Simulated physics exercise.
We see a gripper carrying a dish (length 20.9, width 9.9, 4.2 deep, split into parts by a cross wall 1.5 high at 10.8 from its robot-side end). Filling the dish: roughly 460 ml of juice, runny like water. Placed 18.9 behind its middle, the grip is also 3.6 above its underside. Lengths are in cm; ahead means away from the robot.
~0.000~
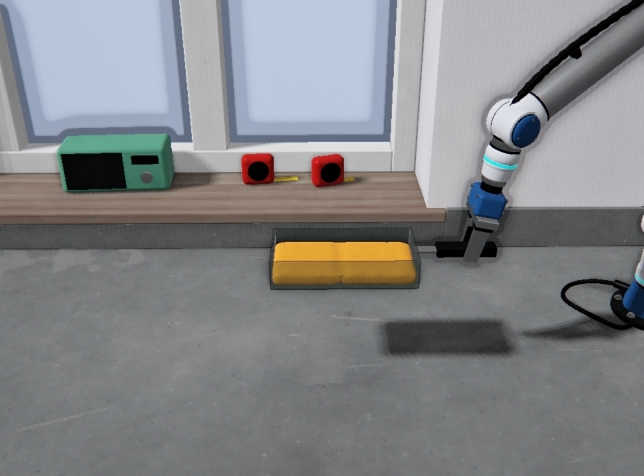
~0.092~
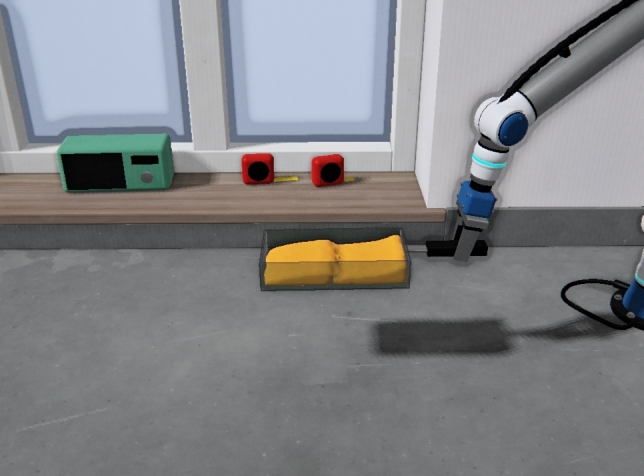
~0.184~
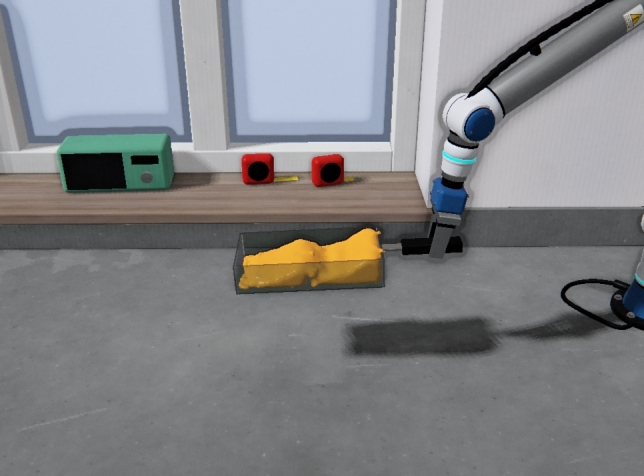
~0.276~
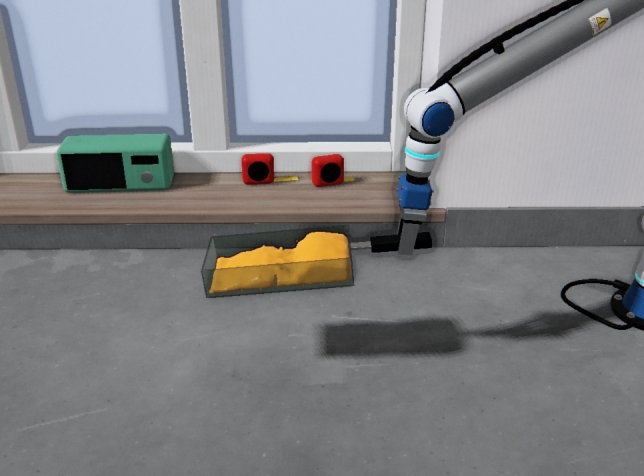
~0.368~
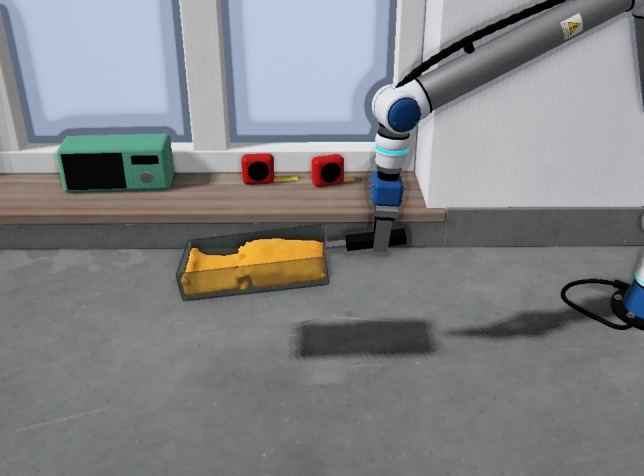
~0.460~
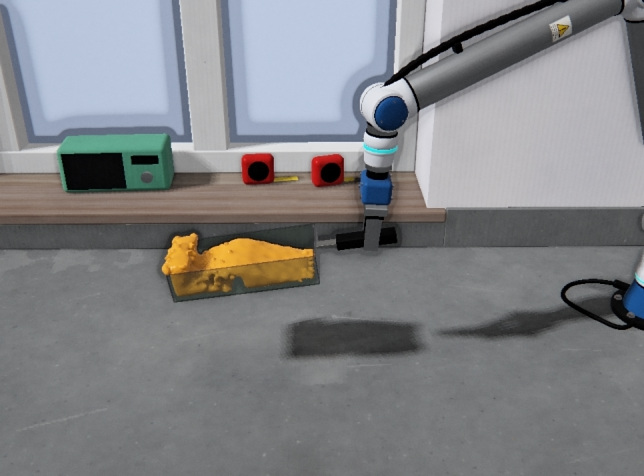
A robot arm moves a clear dish of orange liquid left, tilting it as the liquid sloshes.
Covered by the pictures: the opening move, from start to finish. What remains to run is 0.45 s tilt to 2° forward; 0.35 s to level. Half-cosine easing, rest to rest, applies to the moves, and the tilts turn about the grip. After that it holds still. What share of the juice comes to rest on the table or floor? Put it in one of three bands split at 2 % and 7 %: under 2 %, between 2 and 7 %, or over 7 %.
Band: Over 7 %.
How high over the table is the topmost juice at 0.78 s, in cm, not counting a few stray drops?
22 cm.
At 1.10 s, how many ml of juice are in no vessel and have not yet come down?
It works out to close to 0 ml.
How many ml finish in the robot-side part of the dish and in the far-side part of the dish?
Roughly 200 ml, then 190 ml.
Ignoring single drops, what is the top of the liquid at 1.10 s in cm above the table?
Up to some 22 cm.
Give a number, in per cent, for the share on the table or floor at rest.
14 percent, roughly.
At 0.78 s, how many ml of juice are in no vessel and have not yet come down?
Reading: Near 25 ml.
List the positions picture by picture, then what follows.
Dish floor at (343, 268), level; upper third of the juice around (342, 258), from x 275 to 415, top at y 245; 235 ml in the robot-side part, 225 ml in the far-side part, in the first frame.
Dish floor at (334, 269), level; upper third of the juice around (358, 257), from x 265 to 405, top at y 235; 245 ml in the robot-side part, 210 ml in the far-side part, in the second frame.
Dish floor at (310, 270), tilted 3° forward; upper third of the juice around (360, 253), from x 240 to 385, top at y 230; 285 ml in the robot-side part, 170 ml in the far-side part, in the third frame.
Dish floor at (281, 271), tilted 5° forward; upper third of the juice around (325, 252), from x 210 to 355, top at y 230; 310 ml in the robot-side part, 145 ml in the far-side part, in the fourth frame.
Dish floor at (258, 272), tilted 7° forward; upper third of the juice around (281, 256), from x 185 to 340, top at y 240; 280 ml in the robot-side part, 175 ml in the far-side part, in the fifth frame.
Dish floor at (249, 272), tilted 8° forward; upper third of the juice around (230, 255), from x 165 to 315, top at y 235; 265 ml in the far-side part, 185 ml in the robot-side part, 5 ml in the air or running down outside, in the sixth frame.
By 0.78 s, tilted 3° forward, liquid up to 23 above the table; 265 ml in the far-side part, 125 ml in the robot-side part, 40 ml on the table or floor, 25 ml in the air or running down outside.
By 1.10 s, level, liquid up to 22 above the table; 220 ml in the far-side part, 170 ml in the robot-side part, 65 ml on the table or floor.
By 1.46 s, level, liquid up to 23 above the table; 210 ml in the far-side part, 180 ml in the robot-side part, 65 ml on the table or floor.
By 2.26 s, level, liquid up to 22 above the table; 195 ml in the robot-side part, 195 ml in the far-side part, 65 ml on the table or floor.
Final state, 200 ml in the robot-side part, 190 ml in the far-side part, 65 ml on the table or floor. That is 14 % on the table or floor.
